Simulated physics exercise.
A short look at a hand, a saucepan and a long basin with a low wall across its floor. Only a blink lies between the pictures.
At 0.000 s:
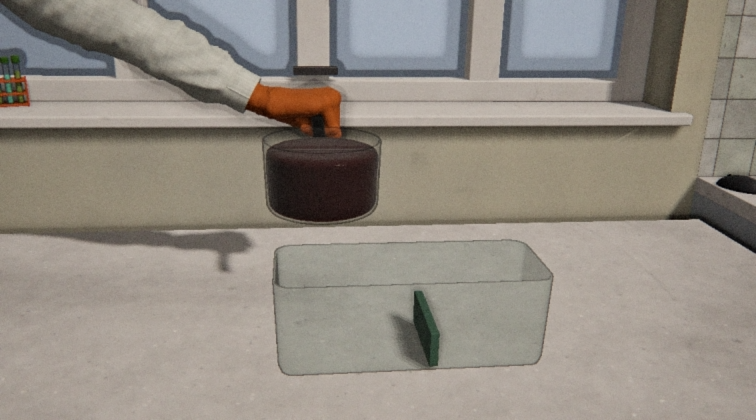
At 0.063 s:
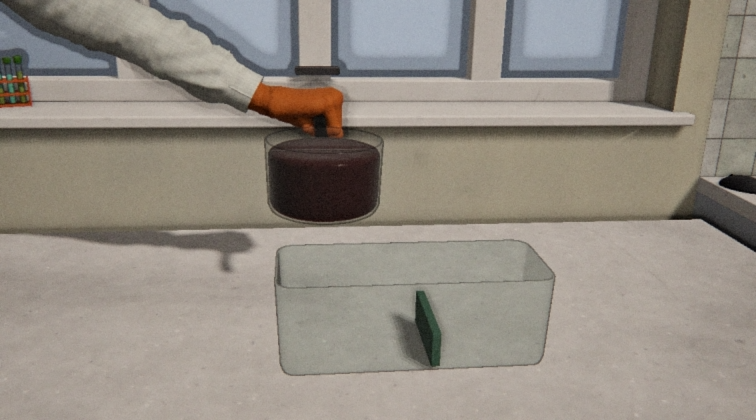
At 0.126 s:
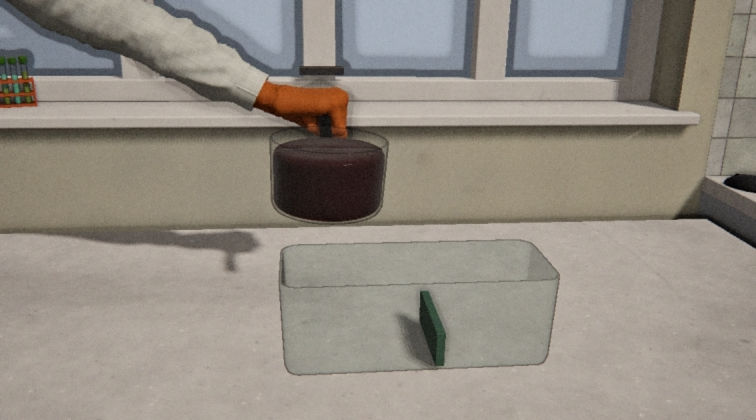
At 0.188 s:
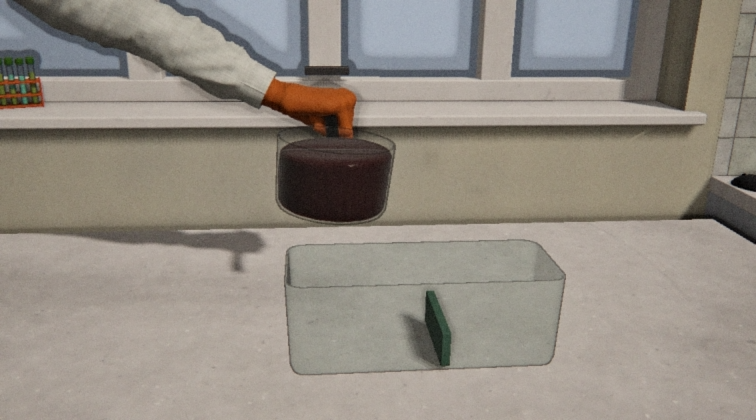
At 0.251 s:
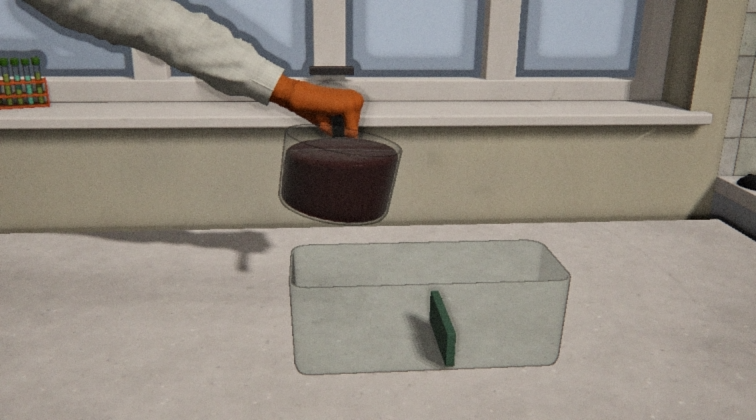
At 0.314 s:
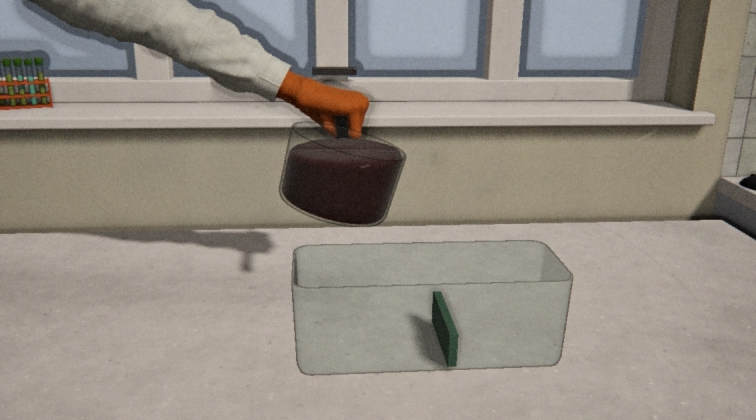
An orange-gloved hand held a saucepan of dark liquid above a long, clear basin with a low green wall across its floor, then gradually tilted the pan slightly to the right.
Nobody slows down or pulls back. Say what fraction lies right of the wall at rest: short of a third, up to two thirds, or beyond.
It comes to from a third to two thirds.
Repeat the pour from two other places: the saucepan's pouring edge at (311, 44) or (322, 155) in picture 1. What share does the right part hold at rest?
The first gives 5 %, the second 10 %.
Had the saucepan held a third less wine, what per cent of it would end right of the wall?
Close to 35 per cent.
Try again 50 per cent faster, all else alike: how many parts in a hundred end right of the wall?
It comes to 45 per cent or so.
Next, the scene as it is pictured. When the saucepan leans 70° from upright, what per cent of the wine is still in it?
It comes to 55 per cent or so.
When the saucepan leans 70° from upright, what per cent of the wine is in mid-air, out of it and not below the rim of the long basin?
It comes to 25 per cent or so.
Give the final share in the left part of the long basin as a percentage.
Close to 45 per cent.
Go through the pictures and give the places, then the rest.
Tilt 0°; pouring edge (380, 141); surface from (265, 149) to (377, 149); the long basin's rim runs from (275, 267) to (539, 260); the wall's top is at (426, 312), in the first frame.
Tilt 1°; pouring edge (382, 141); surface from (268, 149) to (379, 149), in the second frame.
Tilt 2°; pouring edge (387, 143); surface from (273, 149) to (384, 149), in the third frame.
Tilt 5°; pouring edge (394, 146); surface from (280, 150) to (391, 150), in the fourth frame.
Tilt 10°; pouring edge (400, 150); surface from (286, 150) to (397, 150), in the fifth frame.
Tilt 15°; pouring edge (404, 156); surface from (289, 151) to (403, 152), in the sixth frame.
After 0.77 s the tilt is 70° and 54 per cent is still to pour, 4 is left of the wall and 16 right of it.
After 1.10 s the tilt is 104° and 9 per cent is still to pour, 28 is left of the wall and 56 right of it.
After 1.45 s the tilt is 112° and 0 per cent is still to pour, 43 is left of the wall and 56 right of it.
After 1.83 s the tilt is 112° and 0 per cent is still to pour, 43 is left of the wall and 57 right of it.
In the end 43 per cent lies left of the wall, 56 right of it and 1 outside.
